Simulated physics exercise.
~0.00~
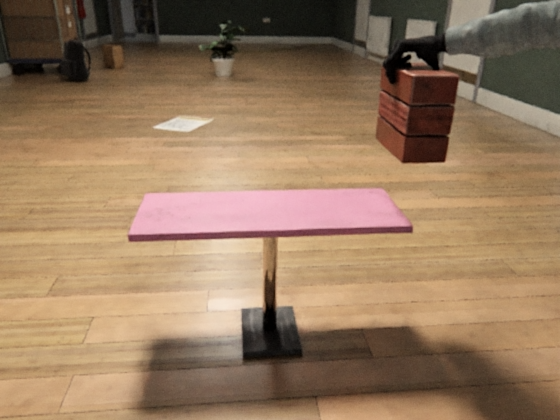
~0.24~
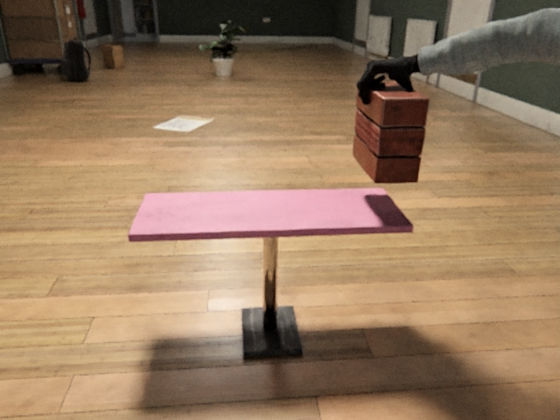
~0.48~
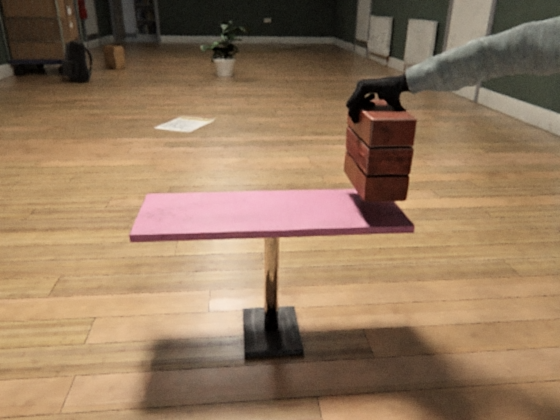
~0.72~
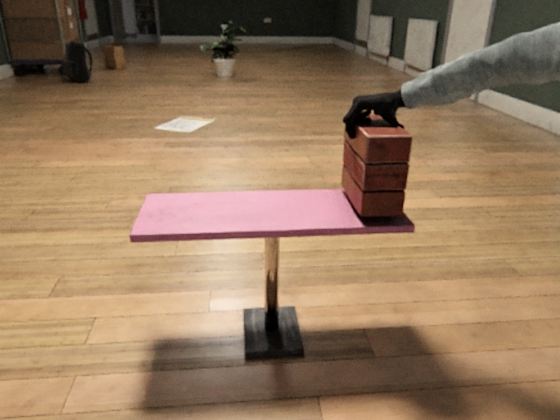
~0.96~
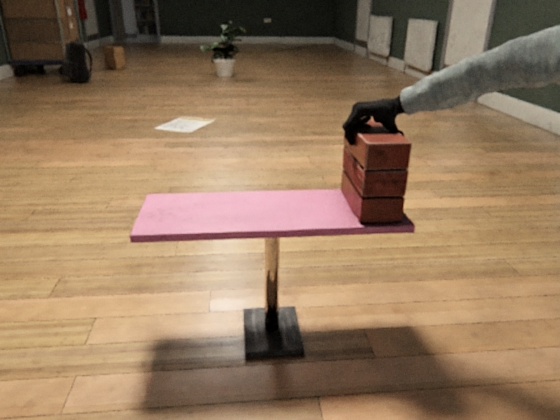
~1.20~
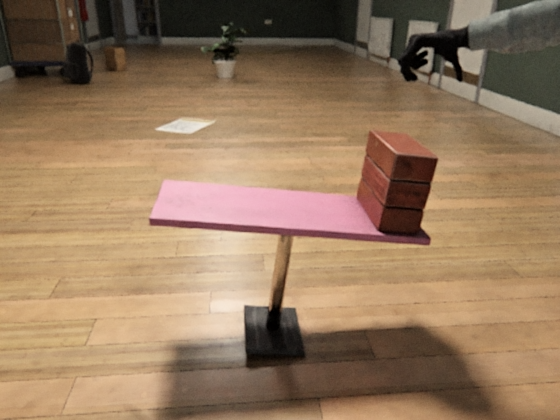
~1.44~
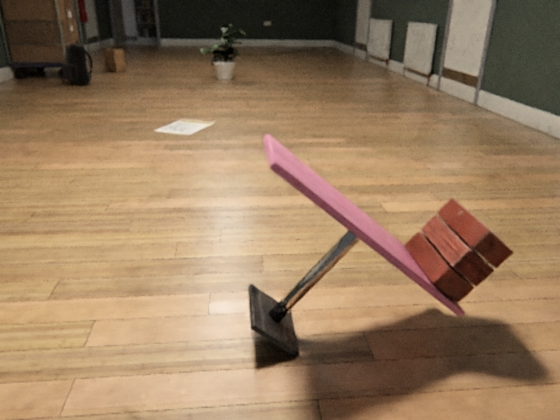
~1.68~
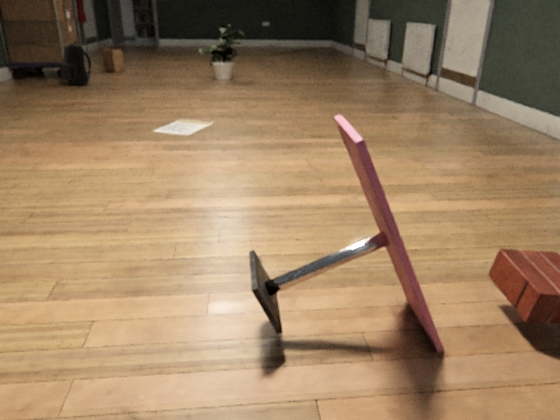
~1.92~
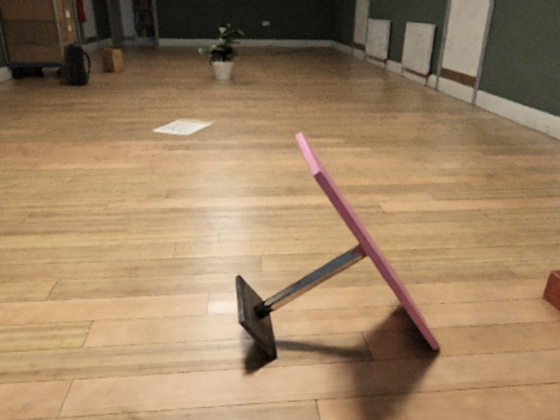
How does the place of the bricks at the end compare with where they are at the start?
At the start the bricks are held in the air above the right side of the pink table, while at the end they are down on the floor at the far right, mostly out of view.
